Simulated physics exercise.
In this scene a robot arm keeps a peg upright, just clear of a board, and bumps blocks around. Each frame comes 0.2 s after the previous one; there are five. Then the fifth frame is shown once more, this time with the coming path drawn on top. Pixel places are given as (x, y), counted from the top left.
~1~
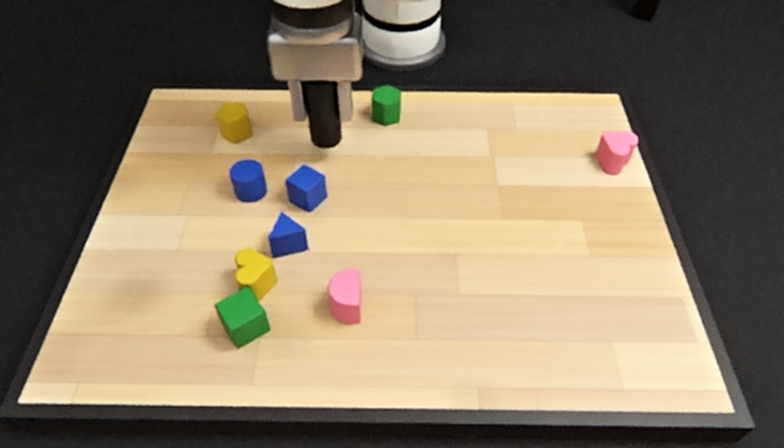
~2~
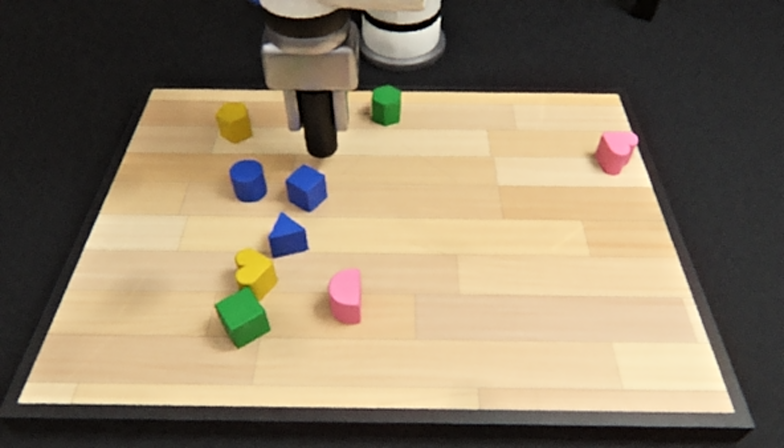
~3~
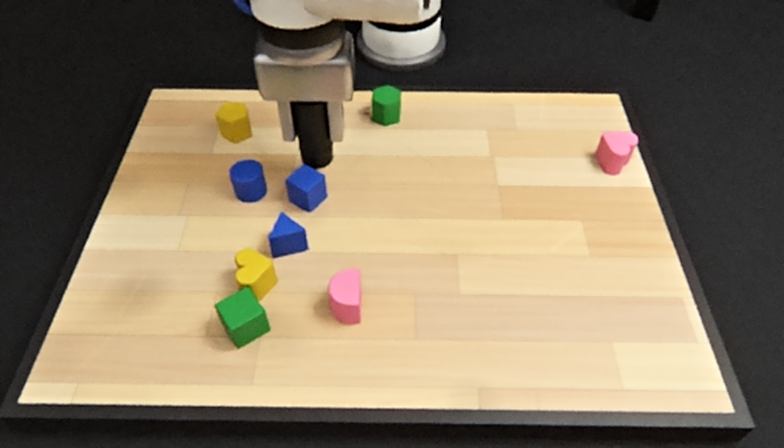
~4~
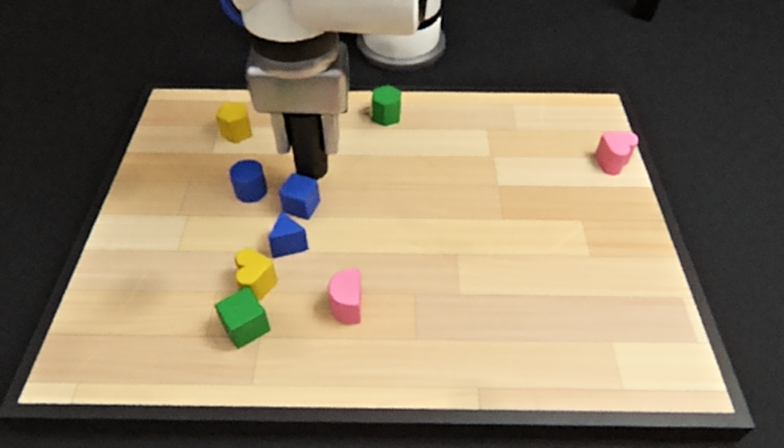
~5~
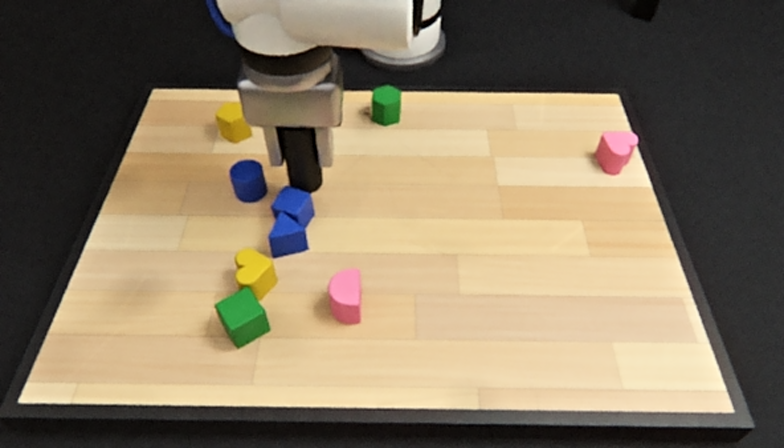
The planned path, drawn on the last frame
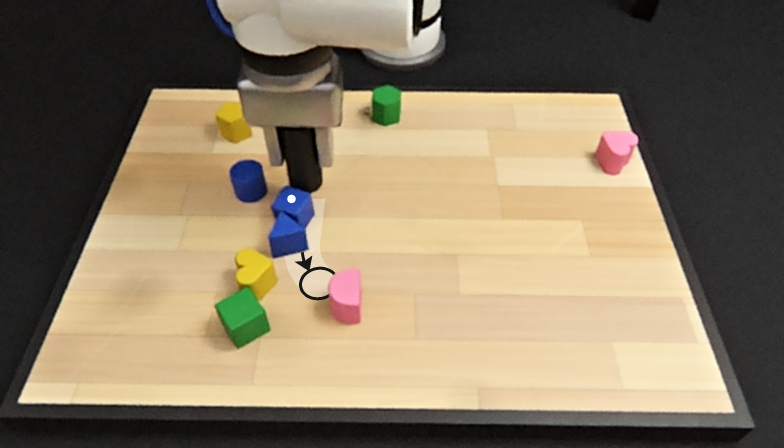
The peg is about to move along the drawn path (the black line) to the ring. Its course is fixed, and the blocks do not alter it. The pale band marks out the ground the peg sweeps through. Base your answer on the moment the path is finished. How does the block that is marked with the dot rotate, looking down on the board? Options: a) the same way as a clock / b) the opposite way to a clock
a: The same way as a clock.
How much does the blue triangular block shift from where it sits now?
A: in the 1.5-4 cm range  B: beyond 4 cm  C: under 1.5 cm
Option B.
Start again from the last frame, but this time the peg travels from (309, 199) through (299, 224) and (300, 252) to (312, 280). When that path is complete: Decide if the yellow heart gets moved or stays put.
My prediction: It moves.
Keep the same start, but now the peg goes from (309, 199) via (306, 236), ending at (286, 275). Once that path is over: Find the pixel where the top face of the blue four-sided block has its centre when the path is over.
Its top middle will sit at (263, 282).
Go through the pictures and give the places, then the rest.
In the first frame, peg's lower end at (327, 139); green four-sided block at (239, 307); yellow heart at (251, 264); blue triangular block at (285, 226); blue four-sided block at (305, 177).
In the second frame, peg at (322, 149); blocks still.
In the third frame, peg at (318, 159); blocks still.
In the fourth frame, peg at (312, 170); blue four-sided block at (298, 185).
In the fifth frame, peg at (306, 183); green four-sided block at (239, 307); yellow heart at (251, 264); blue triangular block at (285, 226); blue four-sided block at (292, 199).
Drawn move, from (309, 199) by way of (305, 226) and (303, 256) to (319, 283); the dot is on the blue four-sided block.
The first path, step by step. One third of the way, peg at (302, 211); yellow heart at (244, 273), turned 20° clockwise; blue triangular block at (275, 251); blue four-sided block at (283, 228).
Two thirds of the way, peg at (300, 241); green four-sided block at (238, 311); yellow heart at (239, 277), turned 40° clockwise; blue triangular block at (271, 285); blue four-sided block at (279, 259).
At the end, peg at (317, 269); green four-sided block at (229, 319), turned 30° clockwise; yellow heart at (239, 277), turned 40° clockwise; blue triangular block at (270, 308); blue four-sided block at (287, 283), turned 20° clockwise.
